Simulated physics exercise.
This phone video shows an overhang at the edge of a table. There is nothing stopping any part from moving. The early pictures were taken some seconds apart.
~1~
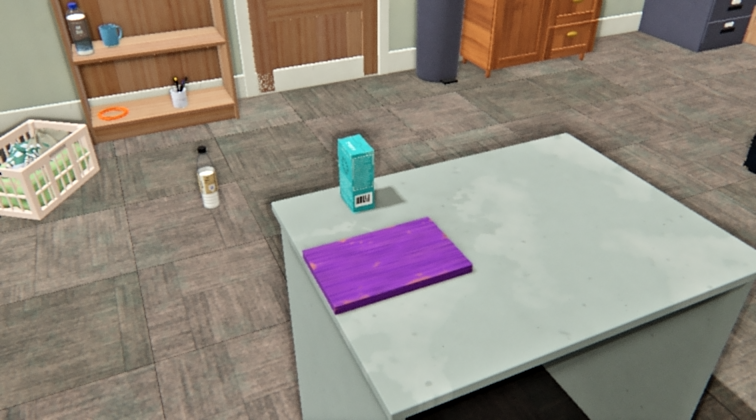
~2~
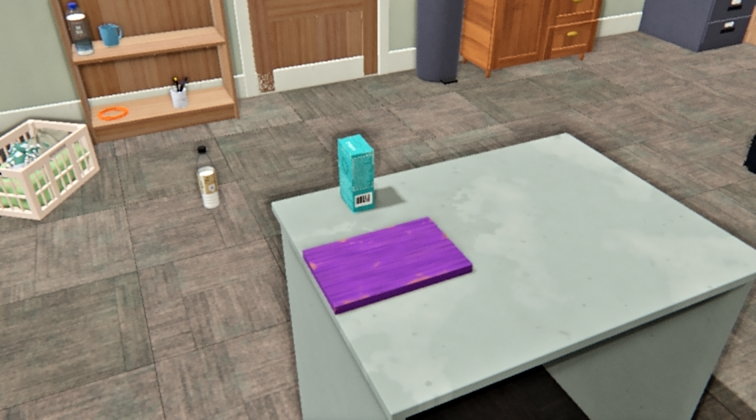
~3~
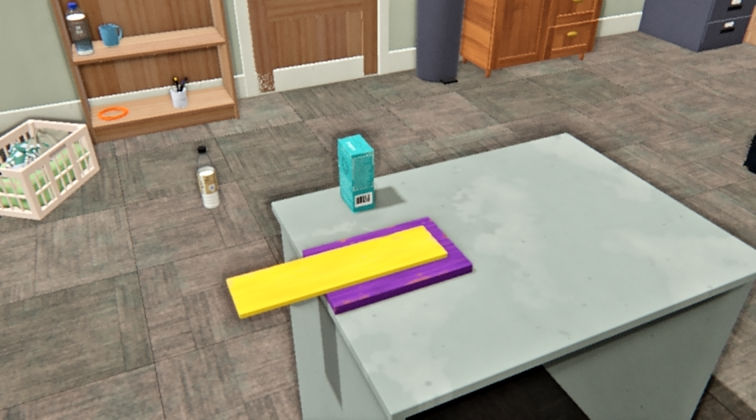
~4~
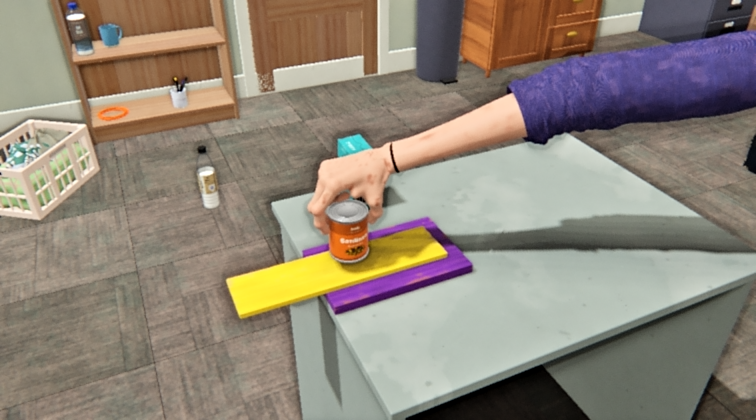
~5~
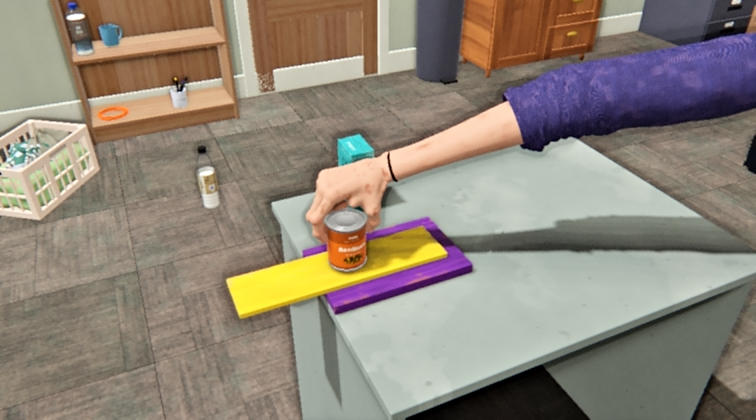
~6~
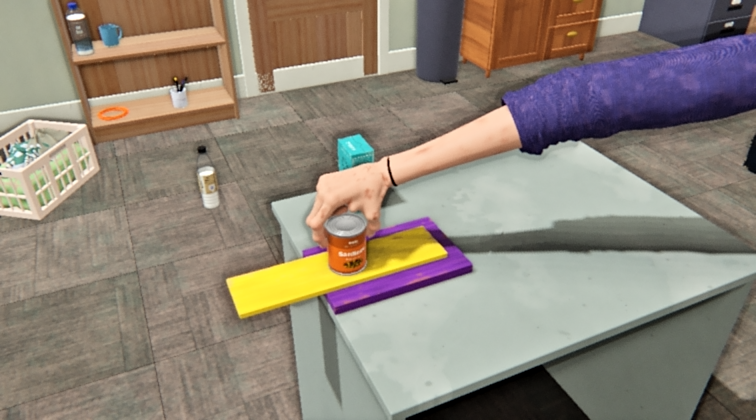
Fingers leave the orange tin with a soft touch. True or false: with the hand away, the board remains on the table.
True.
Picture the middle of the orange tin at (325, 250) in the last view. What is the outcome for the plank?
In that case it does not fall.
Then, 0.50 s past the last view, nothing moves.
Then, 0.90 s past the last view, orange tin resting near (347, 245).
Finally, all 4 still in place. Final places as the last picture's camera would see them, orange tin near (346, 245). The plank keeps its balance.
